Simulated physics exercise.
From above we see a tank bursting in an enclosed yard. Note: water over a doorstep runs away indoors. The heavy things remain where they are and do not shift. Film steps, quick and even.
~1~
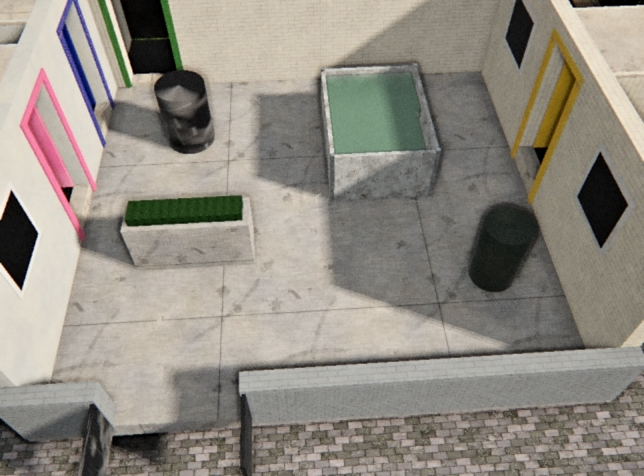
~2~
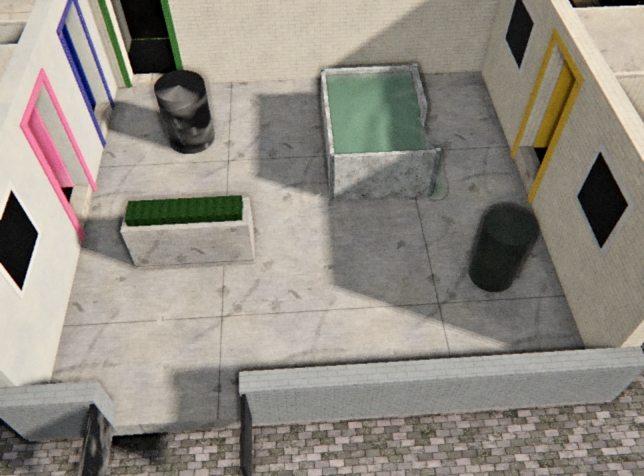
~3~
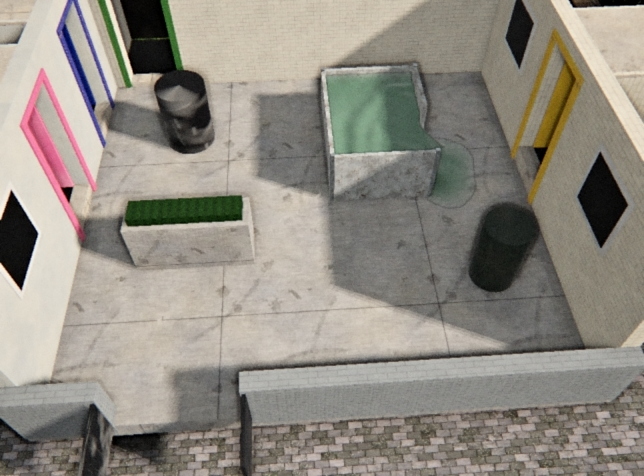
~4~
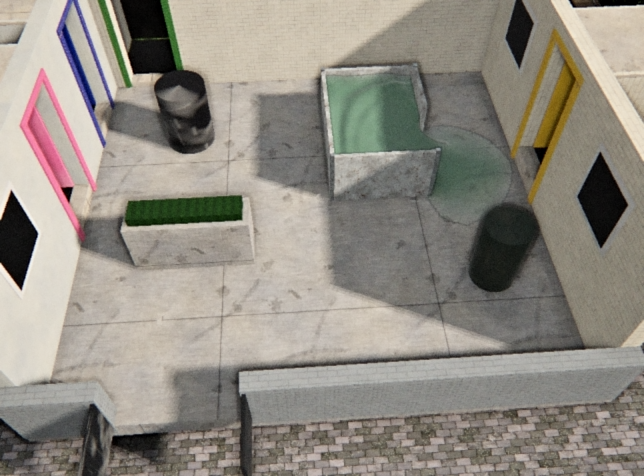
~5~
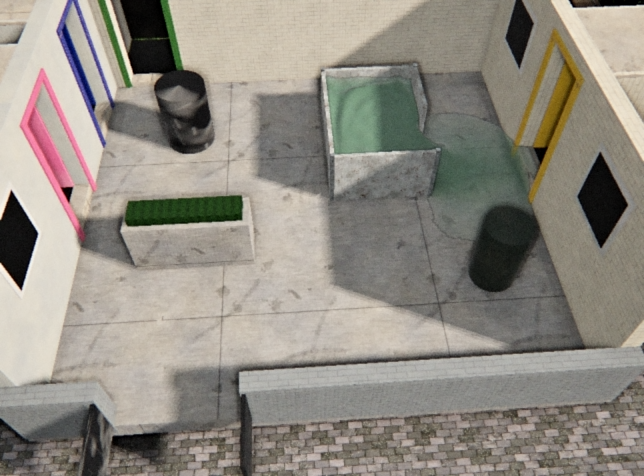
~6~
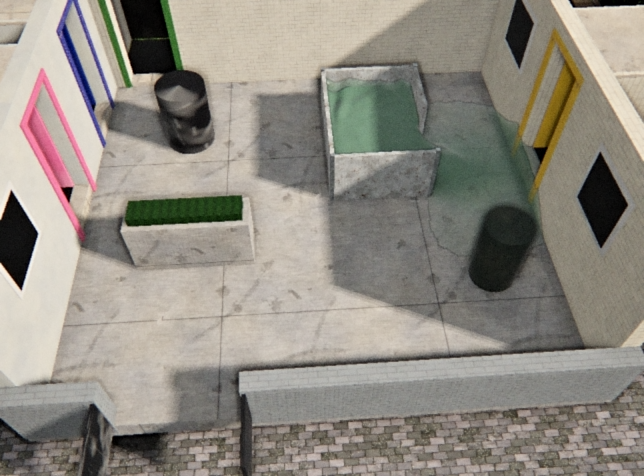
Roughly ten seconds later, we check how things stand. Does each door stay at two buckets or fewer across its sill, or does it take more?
In the end the blue door will most likely not exceed two buckets; the green door will most likely not exceed two buckets; the pink door will most likely not exceed two buckets; the yellow door will most likely exceed two buckets.
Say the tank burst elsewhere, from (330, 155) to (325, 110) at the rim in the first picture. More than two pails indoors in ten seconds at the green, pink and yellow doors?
In that case the green door overshoots, while the pink door overshoots and the yellow door undershoots.
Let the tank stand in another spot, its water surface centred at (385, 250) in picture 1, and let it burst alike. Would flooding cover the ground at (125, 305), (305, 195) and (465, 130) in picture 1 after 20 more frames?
The first spot ends up left untouched, the second left untouched and the third sodden.
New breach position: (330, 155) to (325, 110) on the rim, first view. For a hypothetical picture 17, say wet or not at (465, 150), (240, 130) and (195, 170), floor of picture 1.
Going in your order, I'd say still bare, then drenched, then drenched.
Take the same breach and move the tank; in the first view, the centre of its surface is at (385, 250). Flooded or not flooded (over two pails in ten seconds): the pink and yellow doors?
I'd say the pink one remains below and the yellow one remains below.
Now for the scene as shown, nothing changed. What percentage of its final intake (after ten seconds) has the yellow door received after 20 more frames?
It comes to around 100 percent of the ten-second total.
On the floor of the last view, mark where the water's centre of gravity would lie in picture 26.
I'd put it at around (424, 189).
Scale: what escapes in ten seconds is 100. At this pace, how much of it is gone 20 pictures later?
Around 55 % of the total, roughly.
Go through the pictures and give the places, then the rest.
The first picture shows the water tank at (376, 112) is whole and still.
In the second picture, water pours out at (424, 157) and has run to (432, 198).
In the third picture, the front is at (468, 156), out from the gap at (424, 158).
In the fourth picture, water pours out at (423, 160) and has run to (506, 161).
In the fifth picture, water pours out at (423, 160) and has run to a hidden place.
In the sixth picture, the front is at (541, 238), out from the gap at (424, 159).
A moment on, water covers 15 % of the floor; the blue door not reached, the green door not reached, the pink door not reached, the yellow door over two buckets in.
Next, water covers 25 % of the floor; the blue door not reached, the green door not reached, the pink door not reached, the yellow door far over two buckets in.
Then, water covers 50 % of the floor; the blue door not reached, the green door not reached, the pink door not reached, the yellow door far over two buckets in.
Later, water covers 85 % of the floor; the blue door wet at the sill, nothing in, the green door wet at the sill, nothing in, the pink door wet at the sill, nothing in, the yellow door far over two buckets in.
In the end, water covers 100 % of the floor; the blue door wet at the sill, nothing in, the green door under two buckets in, the pink door wet at the sill, nothing in, the yellow door far over two buckets in.
